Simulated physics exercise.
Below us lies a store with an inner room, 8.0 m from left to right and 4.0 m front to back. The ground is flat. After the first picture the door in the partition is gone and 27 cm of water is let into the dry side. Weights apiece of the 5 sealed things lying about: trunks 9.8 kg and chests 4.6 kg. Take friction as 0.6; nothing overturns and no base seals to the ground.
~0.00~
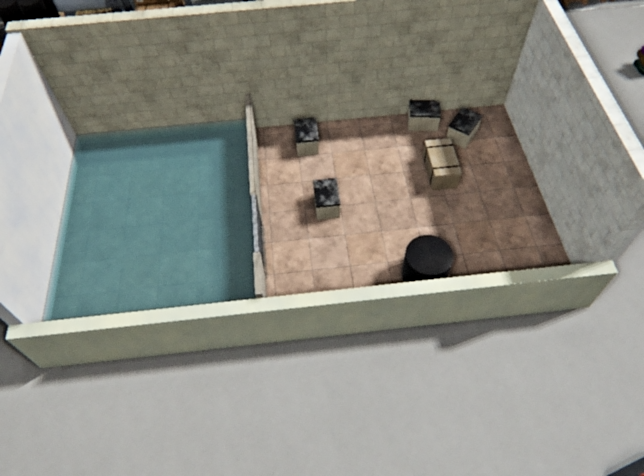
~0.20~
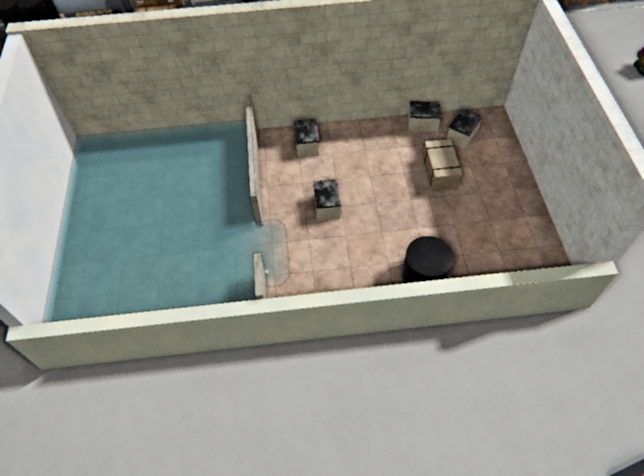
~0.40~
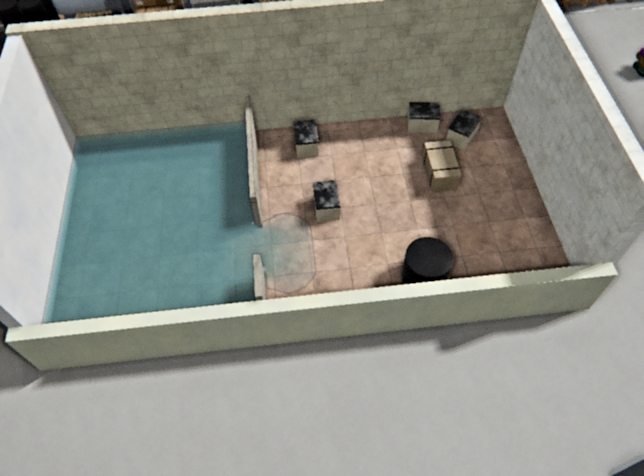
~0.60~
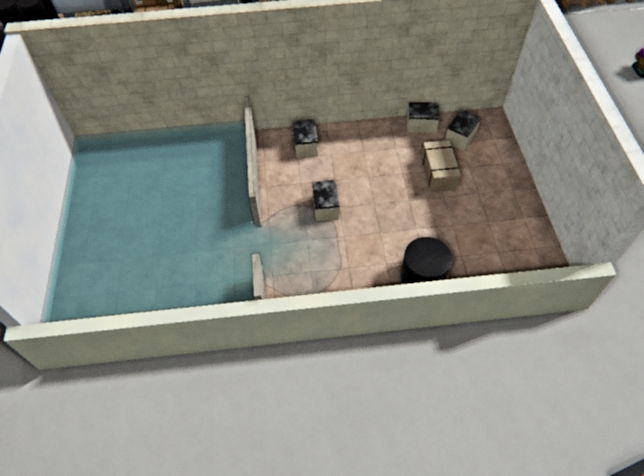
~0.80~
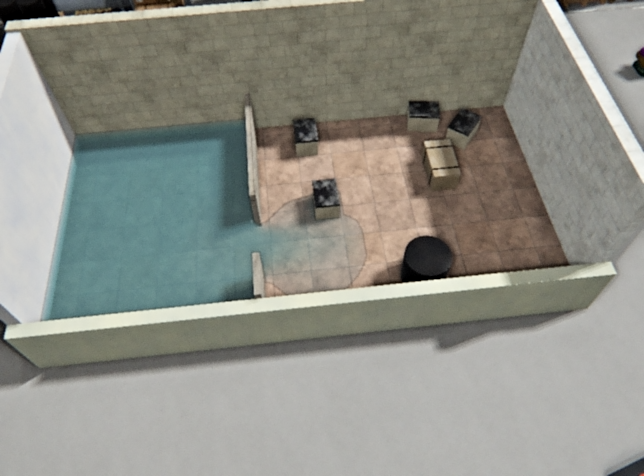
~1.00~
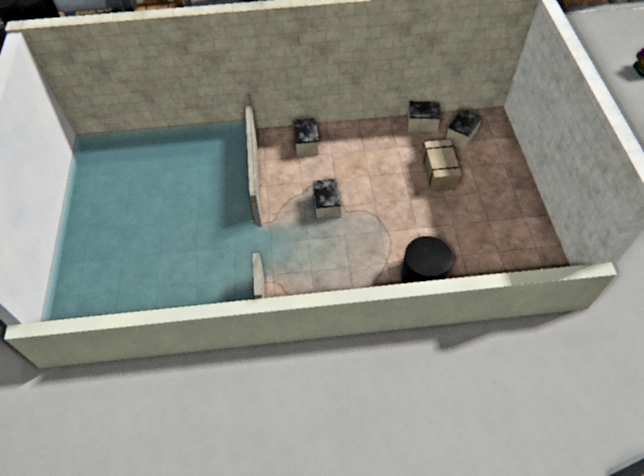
The clip opens on a walled enclosure seen from above, with blue-green water filling the left side behind a partition and five boxes and a dark round object on the tiled right side. A gap appears in the partition, and water spreads through it in a widening, rounded sheet while the objects stay put.
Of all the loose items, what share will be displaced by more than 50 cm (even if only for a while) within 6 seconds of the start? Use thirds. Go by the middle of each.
Share: Between one and two thirds.
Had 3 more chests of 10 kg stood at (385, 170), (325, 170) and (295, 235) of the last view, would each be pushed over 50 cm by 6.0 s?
In that order: Under, short of it, past it.
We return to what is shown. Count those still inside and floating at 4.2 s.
At that moment 1.
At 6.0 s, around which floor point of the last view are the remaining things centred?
Near (423, 129).
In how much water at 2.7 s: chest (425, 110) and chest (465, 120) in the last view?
Roughly 0 and 0 cm.
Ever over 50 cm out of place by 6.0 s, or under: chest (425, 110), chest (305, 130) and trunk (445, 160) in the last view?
In turn: Under, short of it, over.
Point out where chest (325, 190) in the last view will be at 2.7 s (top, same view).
Near (384, 147).
After 1.4 s 0 of 5 are over 50 cm from their spots; 0 afloat.
After 2.7 s 1 of 5 are over 50 cm from their spots; 0 afloat.
After 4.2 s 2 of 5 are over 50 cm from their spots; 1 afloat.
After 6.0 s 3 of 5 are over 50 cm from their spots, and 3 have been at some point; 4 afloat.
